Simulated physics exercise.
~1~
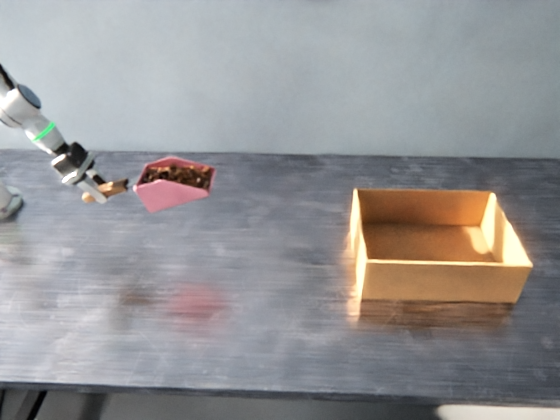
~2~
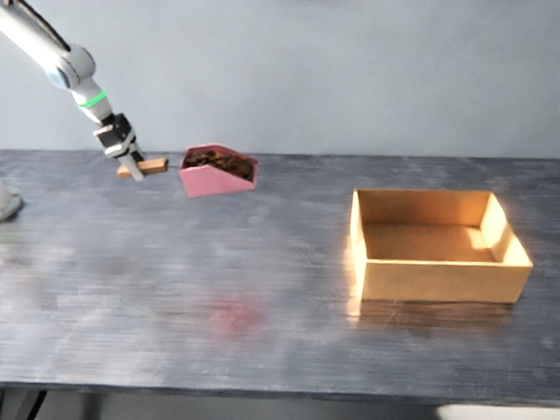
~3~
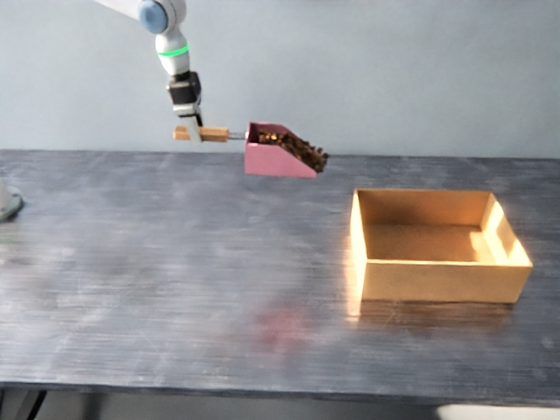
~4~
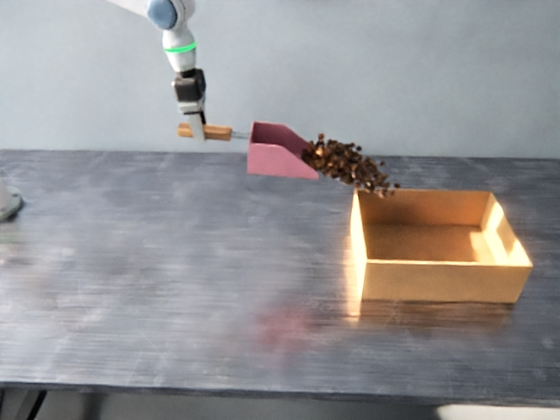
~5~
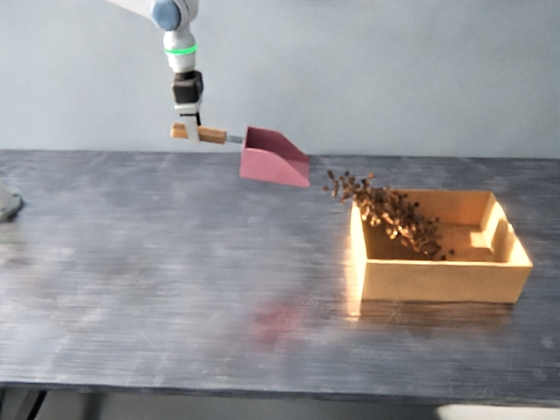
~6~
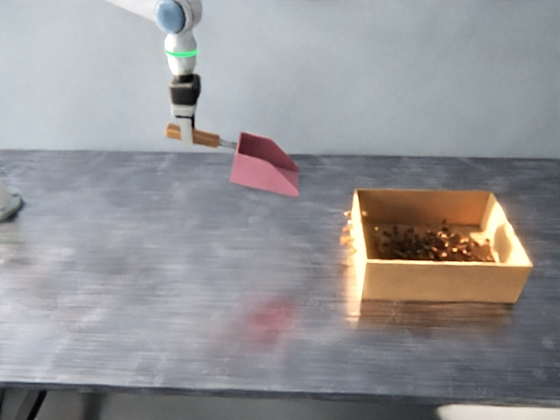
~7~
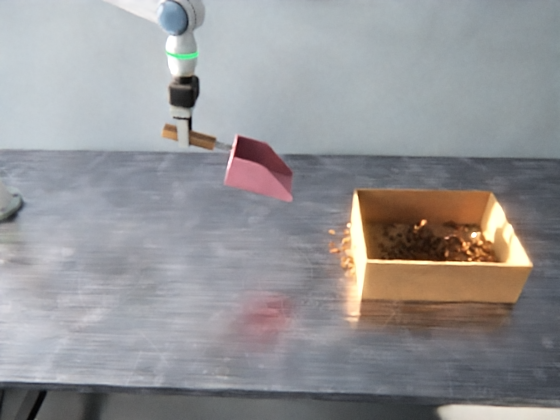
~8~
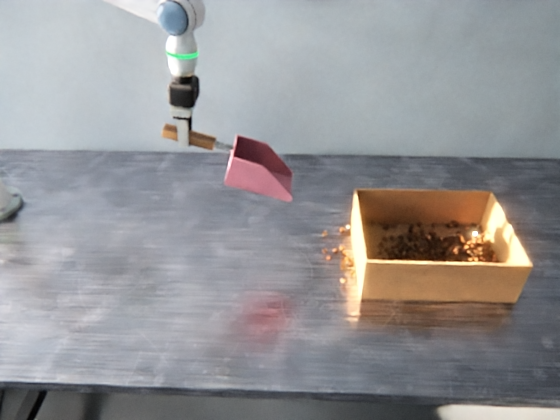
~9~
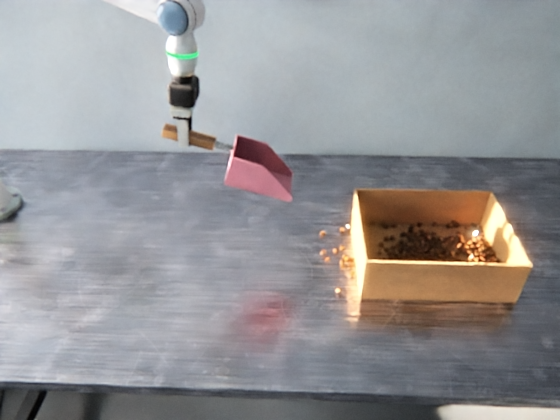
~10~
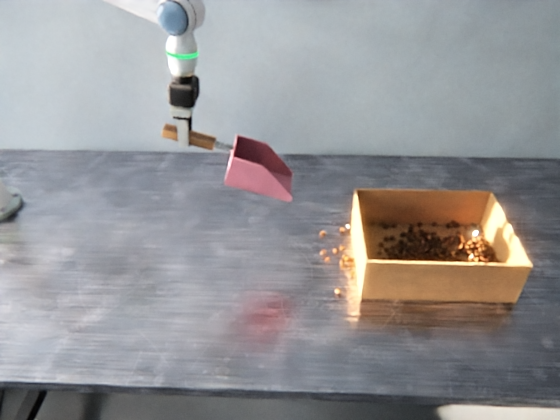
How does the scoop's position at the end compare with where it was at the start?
At the end the scoop is farther to the right and slightly higher in view, nearer the wooden box than it was at the start.
In this clip, a robot arm carries a pink scoop of brown pellets rightward over a dark table and tips it, flinging them toward an open wooden box. Most land inside, a few scatter beside its left side, and the emptied scoop draws back slightly and stays still.
